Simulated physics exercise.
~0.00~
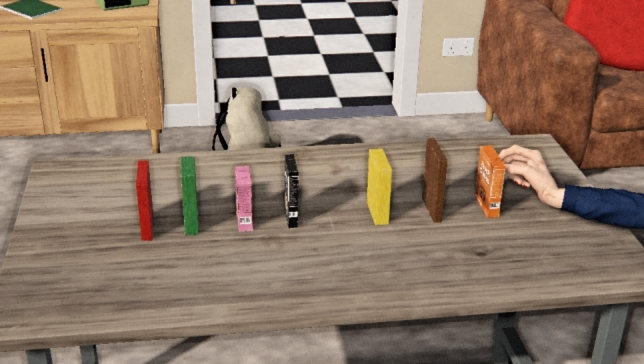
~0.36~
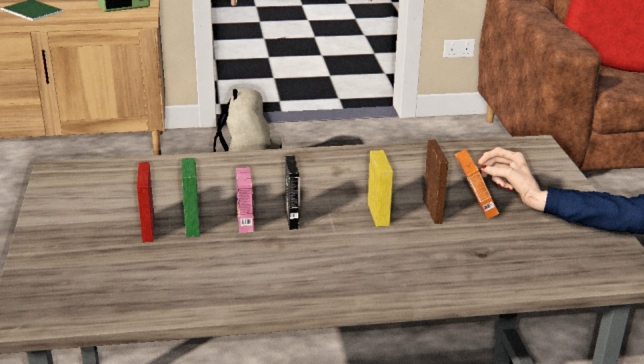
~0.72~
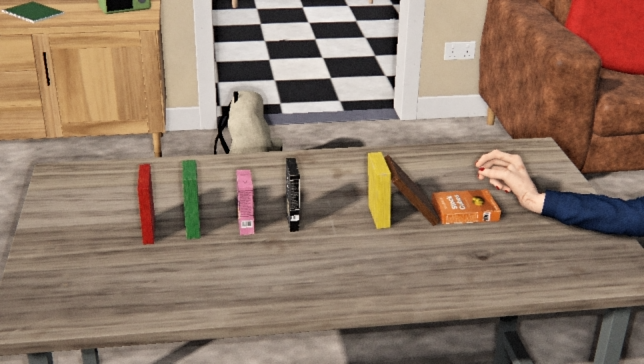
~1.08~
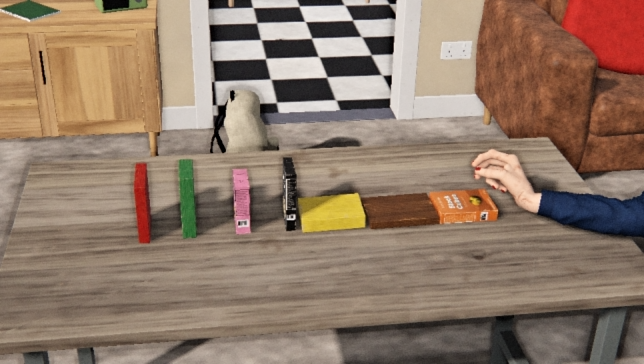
An orange packet tipped by a hand topples the brown and yellow blocks, leaving four standing.
